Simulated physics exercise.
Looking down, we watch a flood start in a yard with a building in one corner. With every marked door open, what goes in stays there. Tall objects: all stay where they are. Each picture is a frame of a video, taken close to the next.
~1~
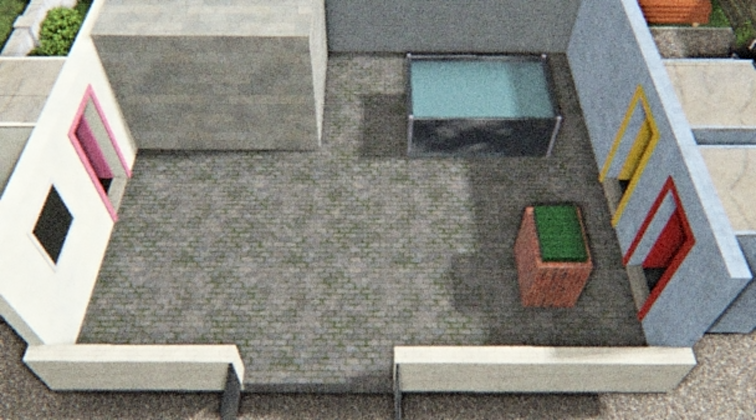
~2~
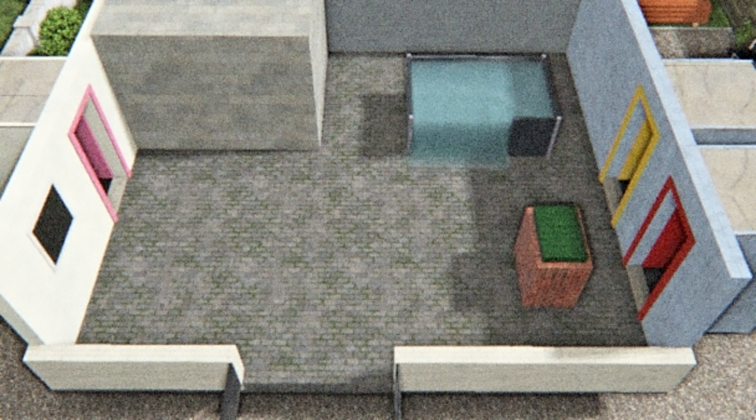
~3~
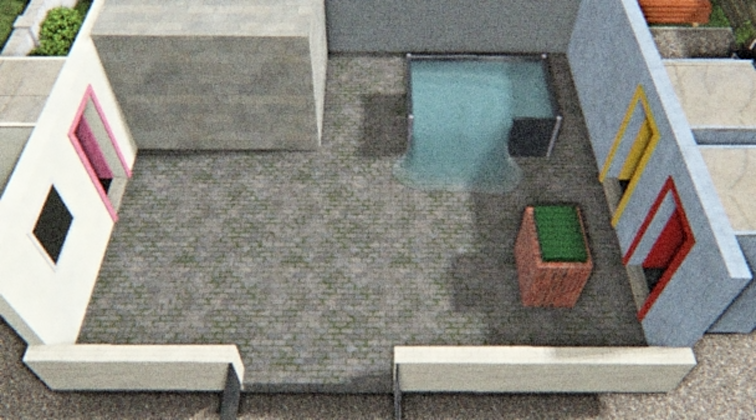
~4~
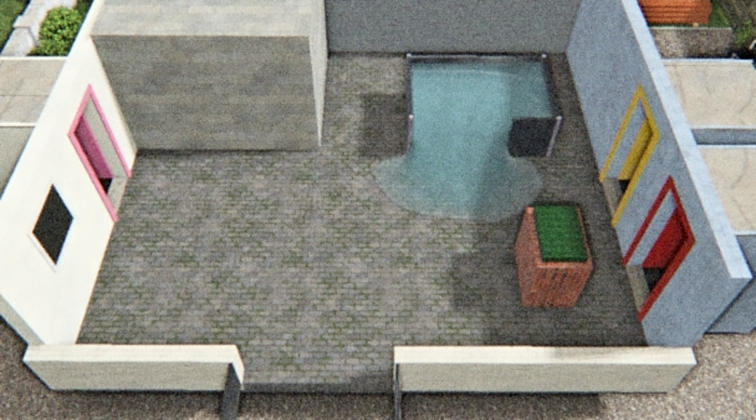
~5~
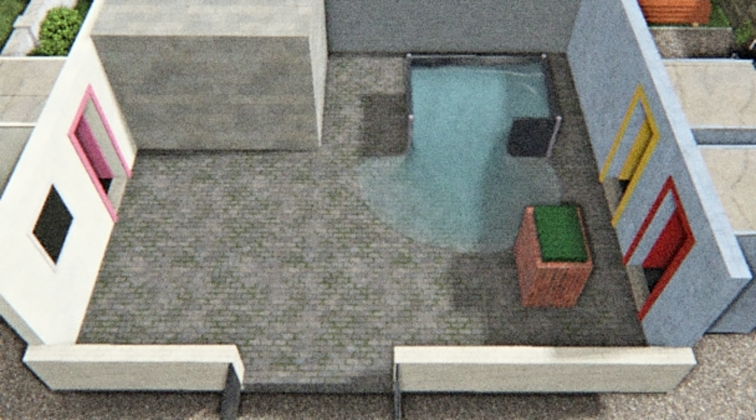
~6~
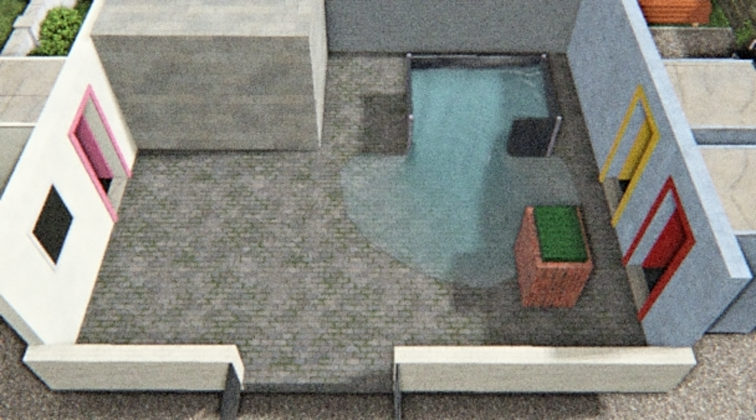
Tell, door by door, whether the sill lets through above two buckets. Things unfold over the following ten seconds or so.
Outcome: Most likely the pink door will not exceed two buckets; most likely the red door will exceed two buckets; most likely the yellow door will not exceed two buckets.
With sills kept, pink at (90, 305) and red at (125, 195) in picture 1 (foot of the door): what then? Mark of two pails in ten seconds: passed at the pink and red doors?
The pink door exceeds it and the red door falls short.
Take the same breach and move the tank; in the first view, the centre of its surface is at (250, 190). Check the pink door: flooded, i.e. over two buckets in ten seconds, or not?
I'd say the pink door crosses the line.
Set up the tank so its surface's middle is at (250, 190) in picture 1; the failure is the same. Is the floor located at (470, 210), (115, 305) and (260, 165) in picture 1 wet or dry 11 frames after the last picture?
Spared, soaked, spared.
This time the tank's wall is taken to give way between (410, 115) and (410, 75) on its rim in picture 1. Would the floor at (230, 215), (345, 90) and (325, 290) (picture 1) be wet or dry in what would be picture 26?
Submerged, submerged, submerged.
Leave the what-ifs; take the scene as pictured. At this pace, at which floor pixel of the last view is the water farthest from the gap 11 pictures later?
Close to (240, 367).
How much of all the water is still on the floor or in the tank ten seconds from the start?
About 72 per cent.
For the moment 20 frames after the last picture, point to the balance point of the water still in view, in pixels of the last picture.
Close to (446, 232).
A moment on, water covers 35 % of the floor; the pink door not reached, the red door wet at the sill, nothing in, the yellow door wet at the sill, nothing in.
Next, water covers 45 % of the floor; the pink door not reached, the red door under two buckets in, the yellow door wet at the sill, nothing in.
Then, water covers 60 % of the floor; the pink door not reached, the red door over two buckets in, the yellow door wet at the sill, nothing in.
Later, water covers 70 % of the floor; the pink door wet at the sill, nothing in, the red door far over two buckets in, the yellow door under two buckets in.
In the end, water covers 95 % of the floor; the pink door under two buckets in, the red door far over two buckets in, the yellow door under two buckets in.
